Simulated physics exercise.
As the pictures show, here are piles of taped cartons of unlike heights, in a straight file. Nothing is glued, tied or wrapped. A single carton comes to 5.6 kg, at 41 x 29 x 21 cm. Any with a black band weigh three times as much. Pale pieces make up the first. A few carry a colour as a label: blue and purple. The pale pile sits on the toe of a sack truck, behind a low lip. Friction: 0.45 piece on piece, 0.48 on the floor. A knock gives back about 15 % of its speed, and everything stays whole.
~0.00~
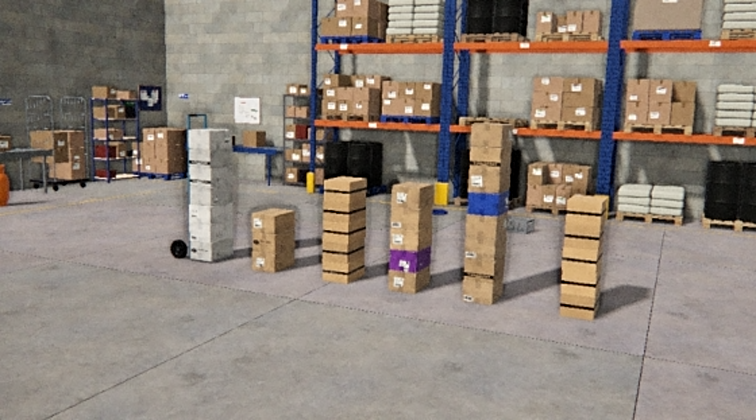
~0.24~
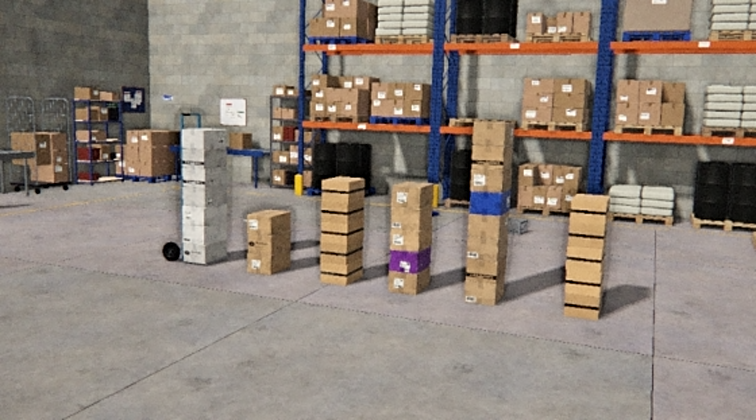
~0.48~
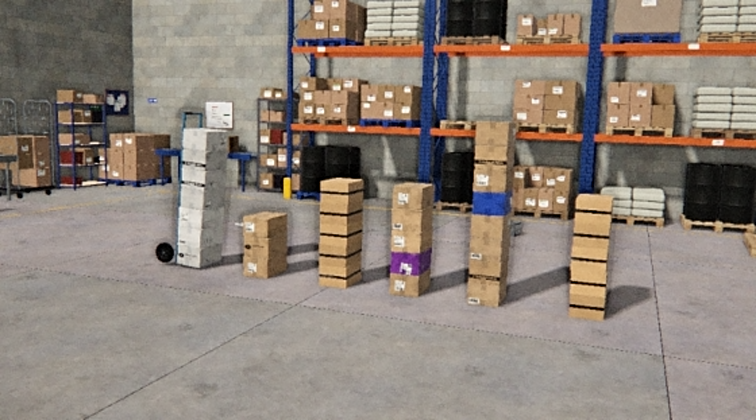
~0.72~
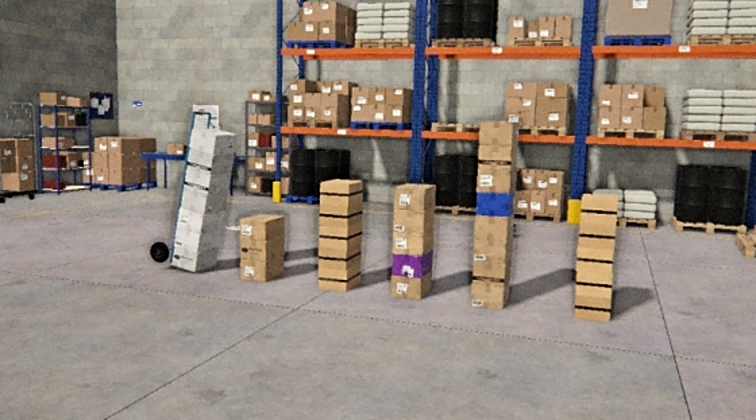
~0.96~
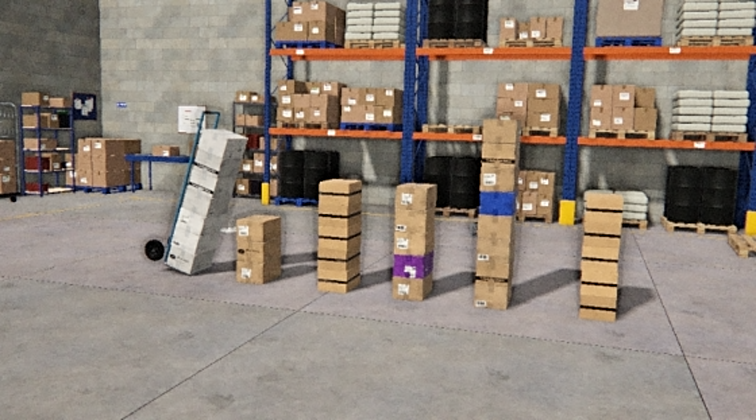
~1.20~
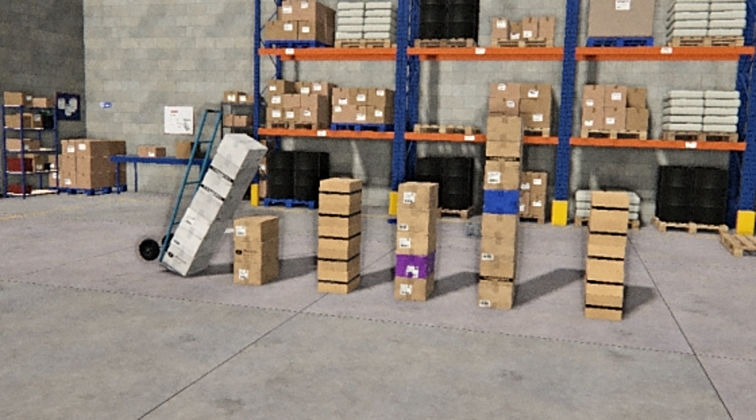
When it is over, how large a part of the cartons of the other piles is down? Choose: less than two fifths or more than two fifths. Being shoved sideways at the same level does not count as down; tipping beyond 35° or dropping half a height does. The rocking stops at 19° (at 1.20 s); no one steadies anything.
Under two fifths of them.
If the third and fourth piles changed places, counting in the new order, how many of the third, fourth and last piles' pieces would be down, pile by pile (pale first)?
Then third 0, fourth 0, last 0.
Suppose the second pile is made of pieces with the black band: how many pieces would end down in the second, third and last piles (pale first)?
Then second 0, third 0, last 0.
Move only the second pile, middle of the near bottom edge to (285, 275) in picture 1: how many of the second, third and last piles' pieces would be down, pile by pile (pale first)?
In that case second 0, third 0, last 0.
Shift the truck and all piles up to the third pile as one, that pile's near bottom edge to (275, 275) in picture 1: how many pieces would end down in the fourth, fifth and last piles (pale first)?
Then fourth 0, fifth 0, last 0.
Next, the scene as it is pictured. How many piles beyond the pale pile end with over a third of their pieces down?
0 in all.
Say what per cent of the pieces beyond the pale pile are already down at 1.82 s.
By then 0 per cent.
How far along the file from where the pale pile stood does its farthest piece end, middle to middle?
Some 140 cm.
After 1.32 s, 7 of the pale pile down; none of the 26 other cartons down.
After 1.52 s, 7 of the pale pile down; none of the 26 other cartons down, 1 disturbed.
After 1.82 s, 7 of the pale pile down; none of the 26 other cartons down, 2 disturbed.
In the end (2.6 s), 7 of the pale pile down; none of the 26 other cartons down, 3 disturbed; blue carton unmoved; purple carton unmoved. That is 0 per cent. From the last view, middles, blue carton near (503, 200), purple carton near (416, 262).
